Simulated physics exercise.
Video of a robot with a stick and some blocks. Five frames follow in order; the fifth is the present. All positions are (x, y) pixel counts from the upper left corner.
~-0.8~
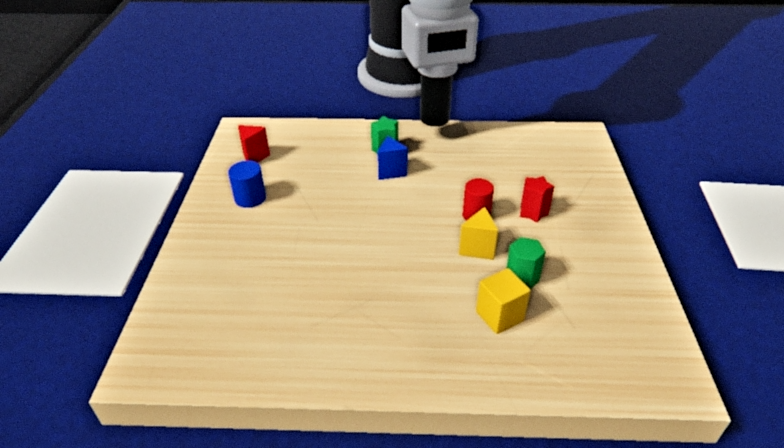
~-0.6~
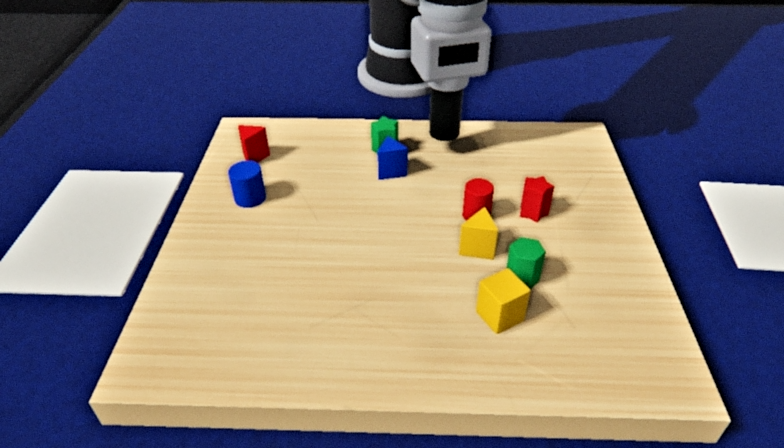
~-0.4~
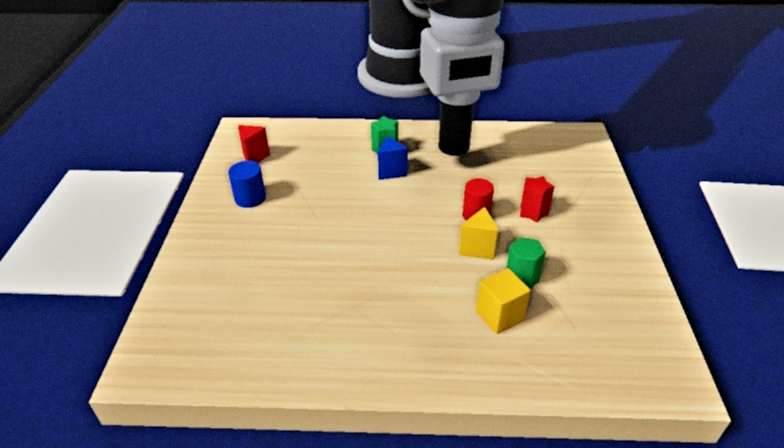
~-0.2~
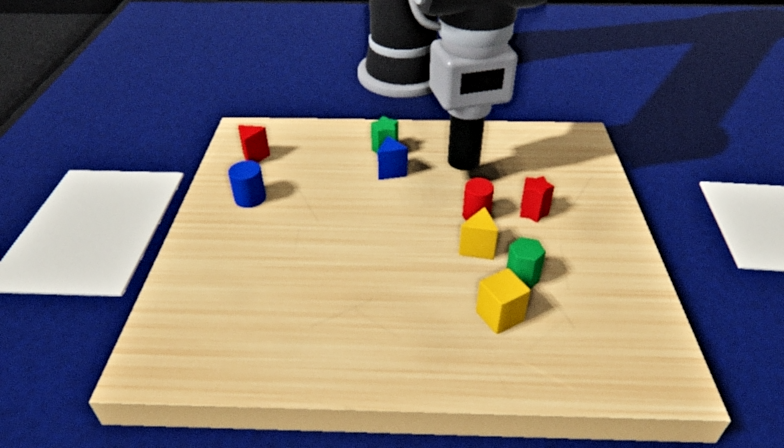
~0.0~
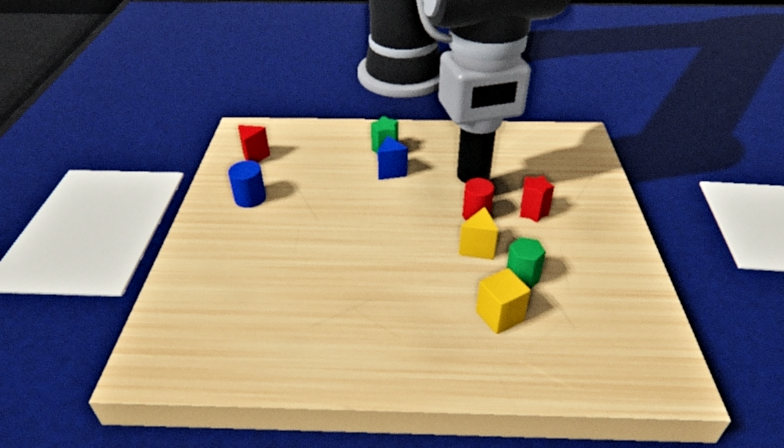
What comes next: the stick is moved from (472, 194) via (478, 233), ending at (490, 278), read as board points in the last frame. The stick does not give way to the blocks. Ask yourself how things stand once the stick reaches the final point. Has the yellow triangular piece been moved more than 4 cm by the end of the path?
I'd say yes.
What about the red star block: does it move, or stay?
By then it is still where it was.
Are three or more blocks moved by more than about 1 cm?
I'd say yes.
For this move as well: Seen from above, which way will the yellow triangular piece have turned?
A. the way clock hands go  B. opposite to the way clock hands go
I'll go with A - the way clock hands go.
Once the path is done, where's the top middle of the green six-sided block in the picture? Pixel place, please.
It should be at about (565, 267).
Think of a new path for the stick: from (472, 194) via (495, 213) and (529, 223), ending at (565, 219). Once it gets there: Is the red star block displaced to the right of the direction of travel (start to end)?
I believe not.
The first path, step by step. One third of the way, stick (477, 201); red cylinder (491, 210); yellow triangular piece (484, 229), turned 40° clockwise.
Two thirds of the way, stick (484, 228); red cylinder (512, 234); yellow triangular piece (488, 243), turned 90° clockwise; green six-sided block (535, 252).
At the end, stick (493, 259); red cylinder (532, 254); yellow triangular piece (484, 268), turned 70° clockwise; yellow square not moved; green six-sided block (565, 267), turned 25° clockwise; red star block not moved.
